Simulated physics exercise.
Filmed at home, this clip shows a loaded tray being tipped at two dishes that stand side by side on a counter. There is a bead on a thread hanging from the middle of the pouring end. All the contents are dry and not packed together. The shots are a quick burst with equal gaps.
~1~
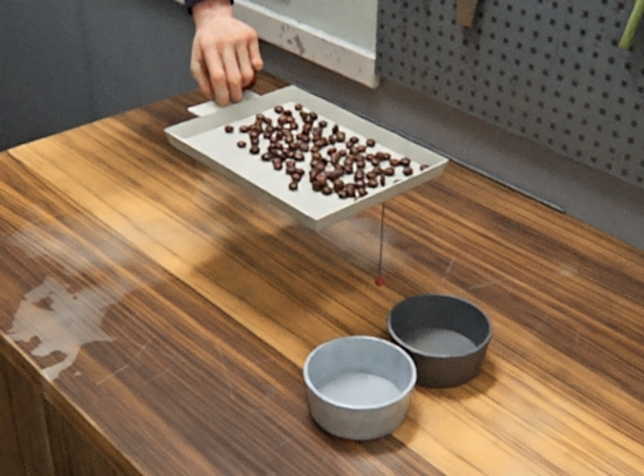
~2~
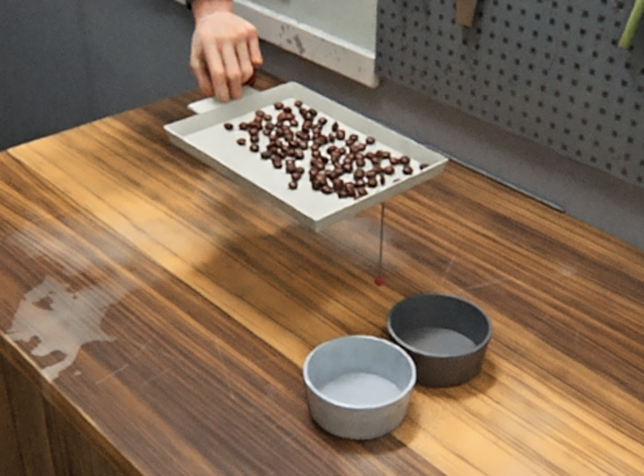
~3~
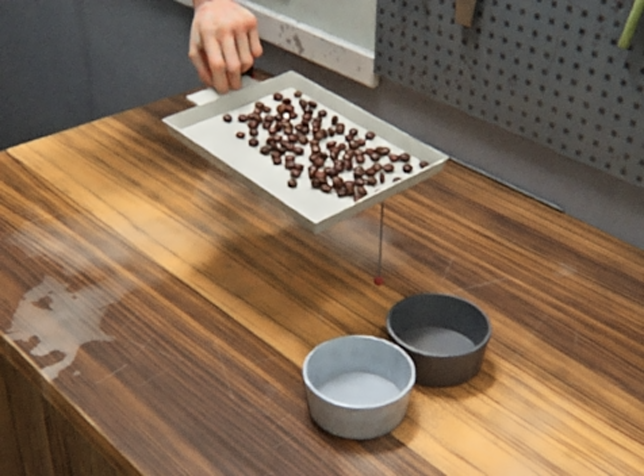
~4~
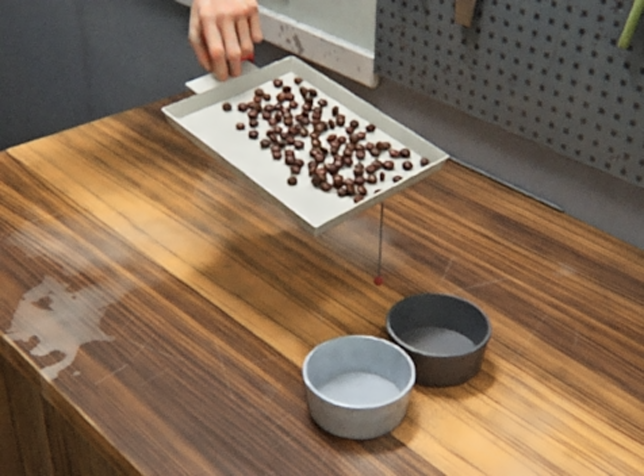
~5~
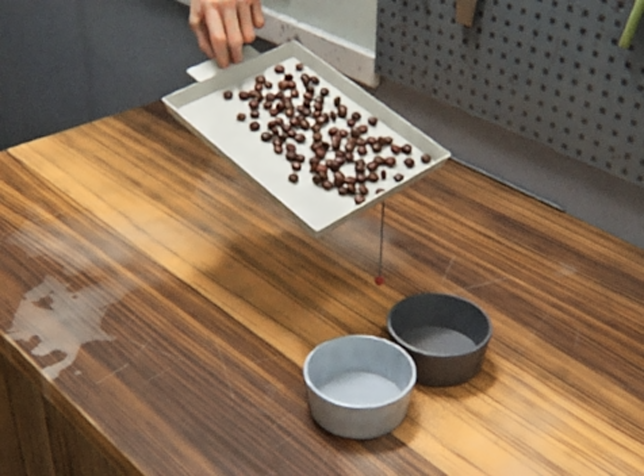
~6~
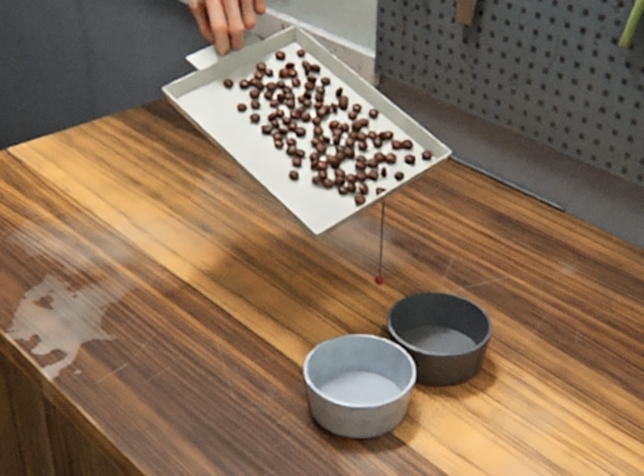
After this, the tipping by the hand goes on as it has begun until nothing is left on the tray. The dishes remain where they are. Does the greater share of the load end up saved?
No - catch: Under fifty percent.
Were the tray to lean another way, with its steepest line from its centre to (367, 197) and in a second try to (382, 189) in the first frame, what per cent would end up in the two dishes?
So it's 50 percent with the first slope and 40 percent with the other.
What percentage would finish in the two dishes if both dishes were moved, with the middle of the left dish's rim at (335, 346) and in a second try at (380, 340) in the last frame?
Close to 90 in a hundred, then close to 40 in a hundred.
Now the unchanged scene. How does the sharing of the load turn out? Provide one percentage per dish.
I'd say some 10 in a hundred wind up in the left dish, and some 0 in a hundred in the right.
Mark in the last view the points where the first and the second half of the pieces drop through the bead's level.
At (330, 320) for the first part, then at (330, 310) for the others.
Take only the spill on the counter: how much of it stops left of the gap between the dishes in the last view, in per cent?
Close to 100 per cent.
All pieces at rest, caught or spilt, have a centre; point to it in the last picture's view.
Somewhere around (328, 360) in the last picture.
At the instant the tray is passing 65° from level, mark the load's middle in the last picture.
Look about (335, 216) in the last picture.
Just after the last frame, tray tipped steeply; the larger part on the tray; about a tenth in the air.
A moment on, tray tipped past a quarter turn; about a tenth on the tray; about a tenth in the left dish; just a few in the right dish; roughly two thirds outside both; about a tenth in the air.
Further on, tray tipped past a quarter turn; about a tenth in the left dish; just a few in the right dish; the larger part outside both.
When it is over, tray tipped past a quarter turn; about a tenth in the left dish; just a few in the right dish; the larger part outside both.
